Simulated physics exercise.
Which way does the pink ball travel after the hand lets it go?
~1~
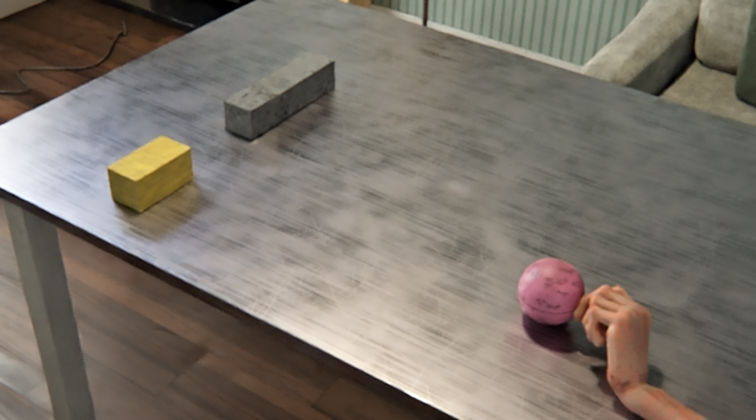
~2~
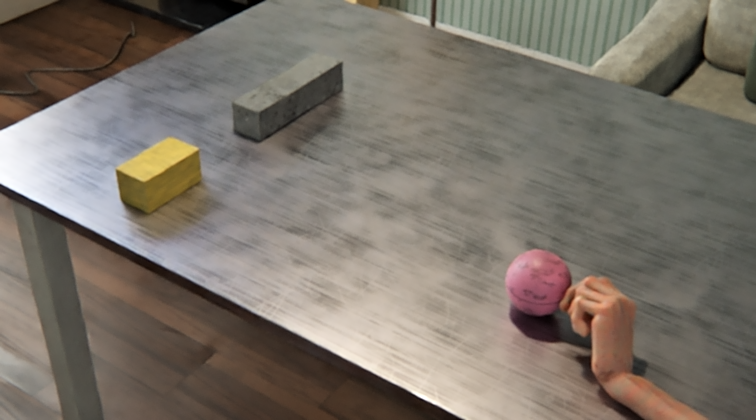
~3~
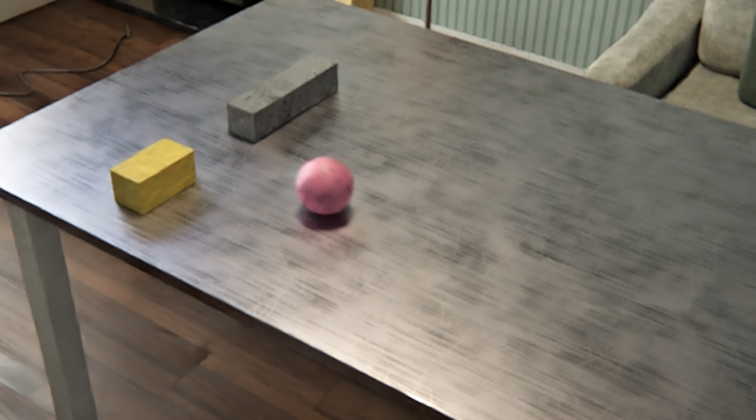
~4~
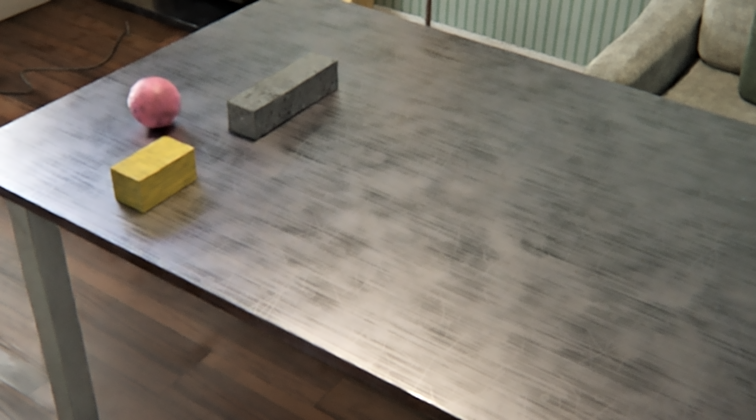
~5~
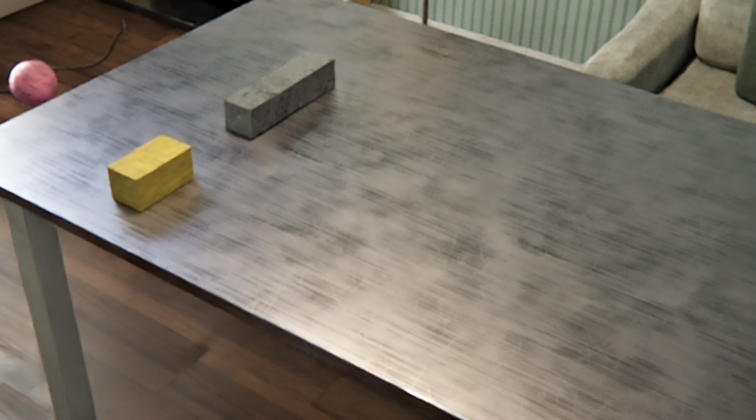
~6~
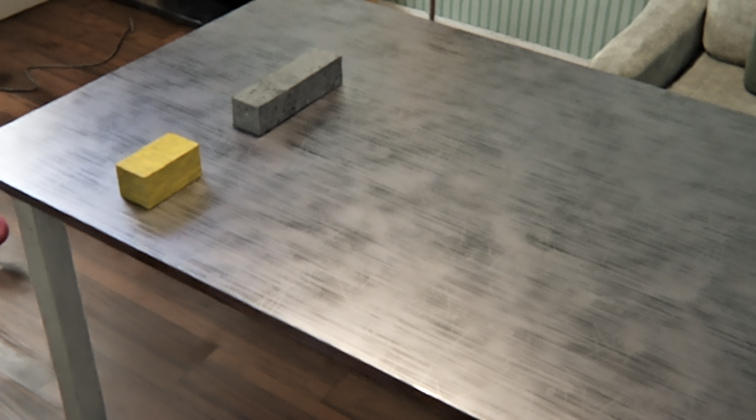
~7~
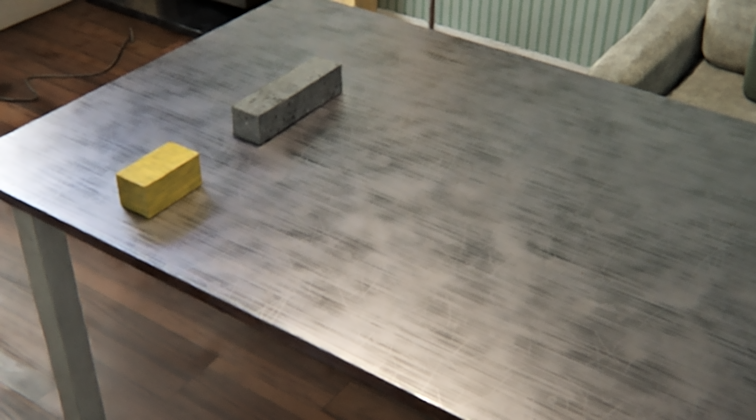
The pink ball moves to the left across the table.
A pink ball, sent off by a hand at the right of a dark table, rolled left and away through the gap between a yellow block and a grey brick, then went off the table's far left side and dropped out of sight.
